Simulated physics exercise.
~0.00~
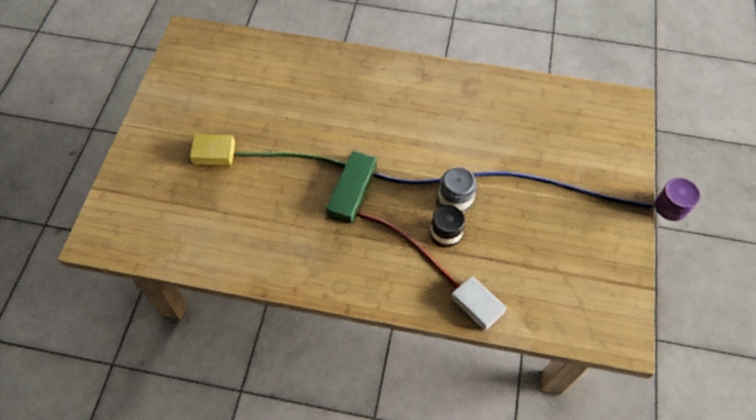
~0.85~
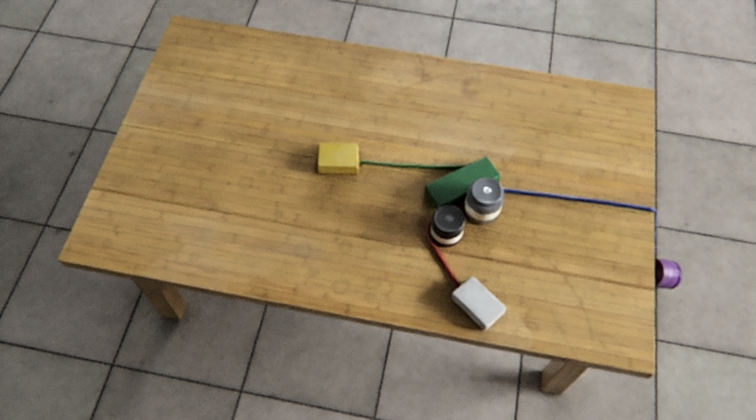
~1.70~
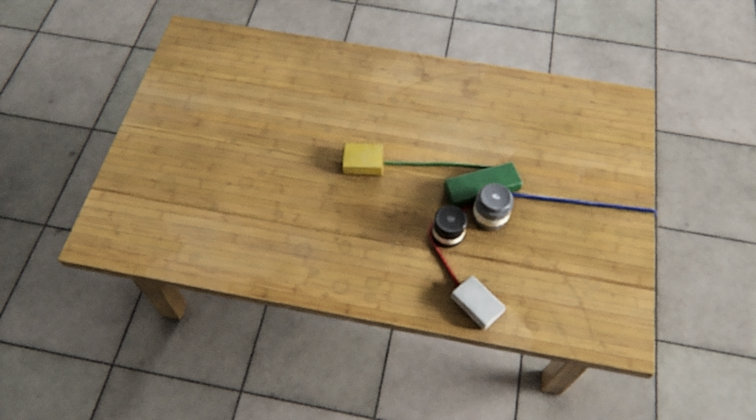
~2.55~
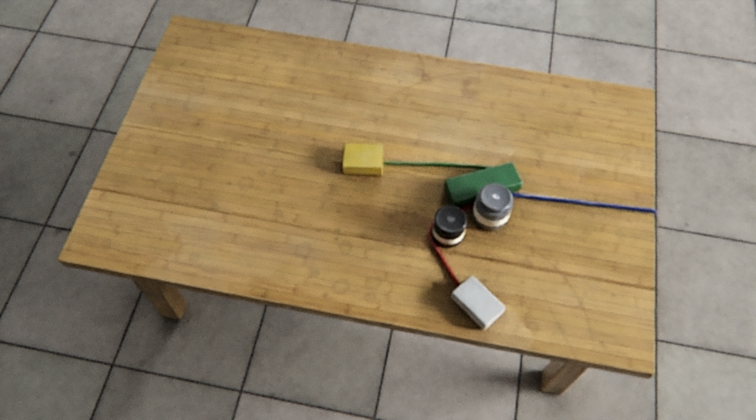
A purple cylindrical speaker tips over the right edge of a wooden table, tied by a blue cable to a green power strip, which also has cables to a yellow drive and a white charger. As the speaker drops and turns, the blue cable pulls taut and the strip swings and slides right, drawing the yellow drive behind it. The grey jar beside the strip shifts right too. The speaker then sinks out of sight, and the drive, strip and jar creep slightly farther. Everything settles on the table, the black tin and white charger still in their places.
